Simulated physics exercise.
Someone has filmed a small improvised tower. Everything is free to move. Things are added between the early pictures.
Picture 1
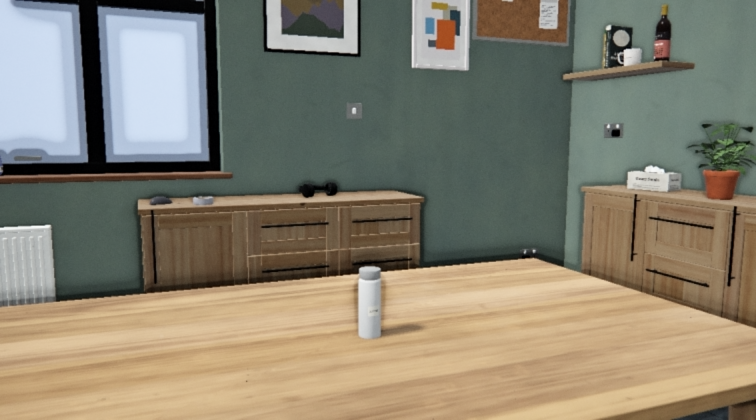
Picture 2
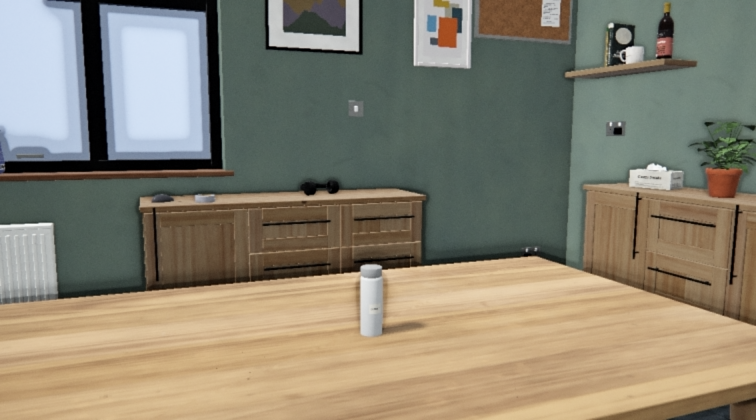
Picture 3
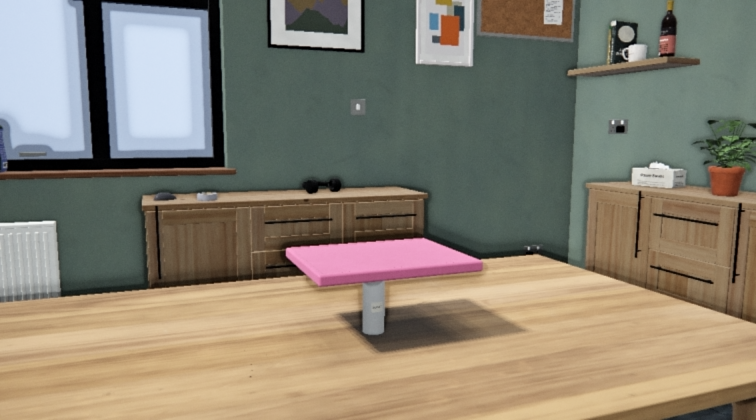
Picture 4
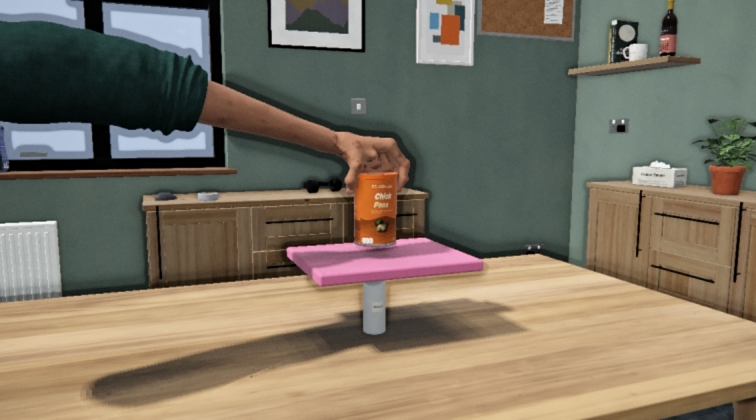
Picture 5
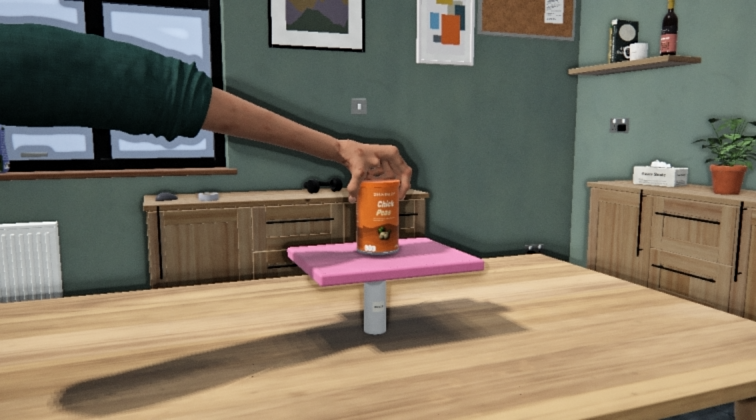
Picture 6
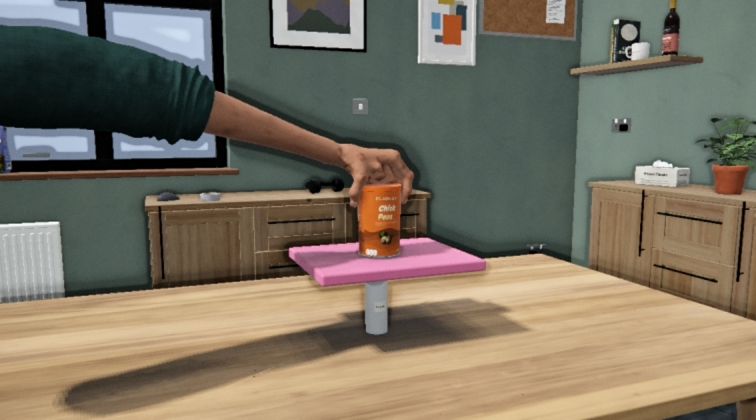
In a green-walled room, a pink lid appears atop a white bottle on a wooden table, and a hand lowers an orange tin onto it.
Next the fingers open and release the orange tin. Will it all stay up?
As it turns out, it holds.
Then, 0.80 s on from there, no change.
Then, 1.70 s on from there, orange tin resting near (379, 221).
In the end, all 3 unmoved. At the end, from the last picture's camera, orange tin near (379, 221). The stack stays up.
